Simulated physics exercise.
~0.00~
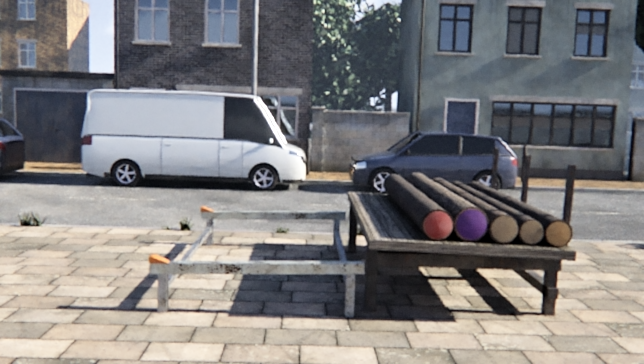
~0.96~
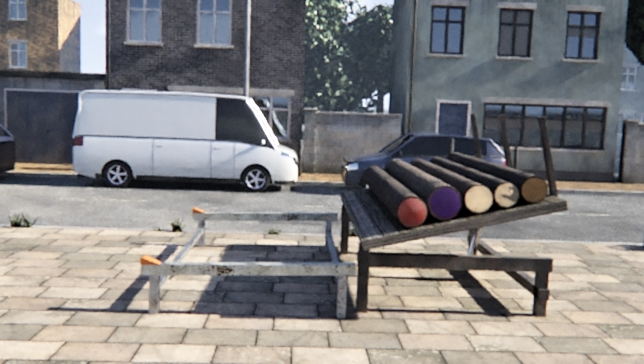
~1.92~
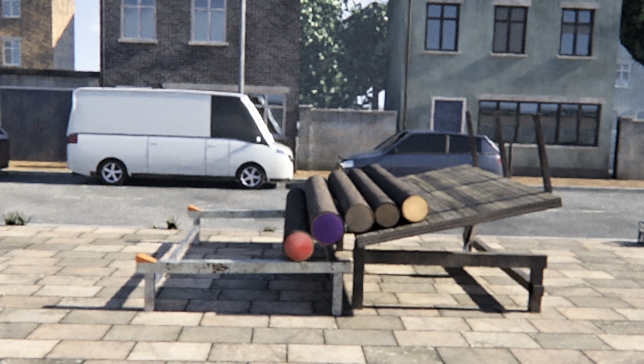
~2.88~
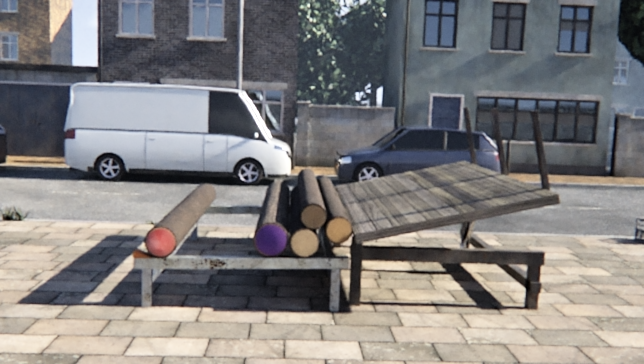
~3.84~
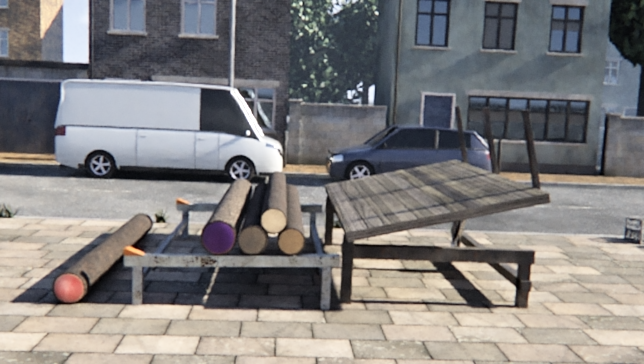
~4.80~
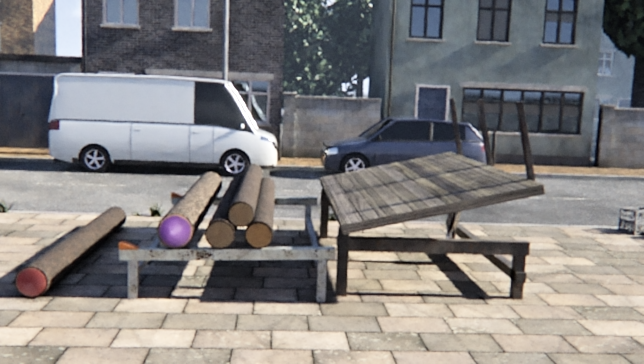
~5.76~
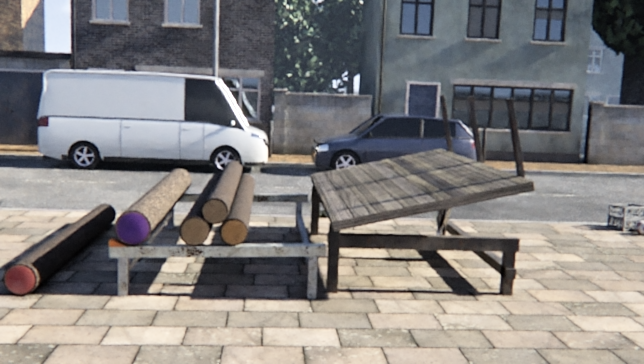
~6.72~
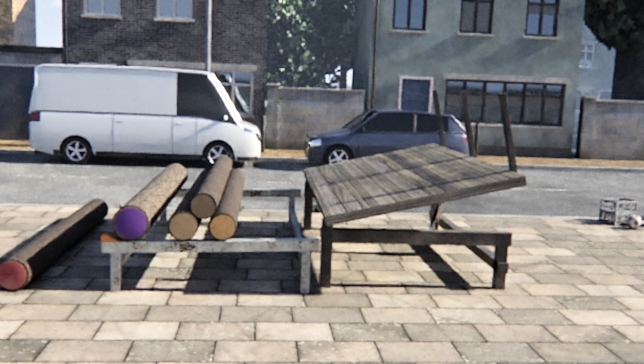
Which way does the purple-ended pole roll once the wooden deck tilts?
It rolls to the left, off the deck and along the rack beside it.
On a paved roadside, a tilting wooden deck sending five poles left onto a rack, the red one dropping to the ground.
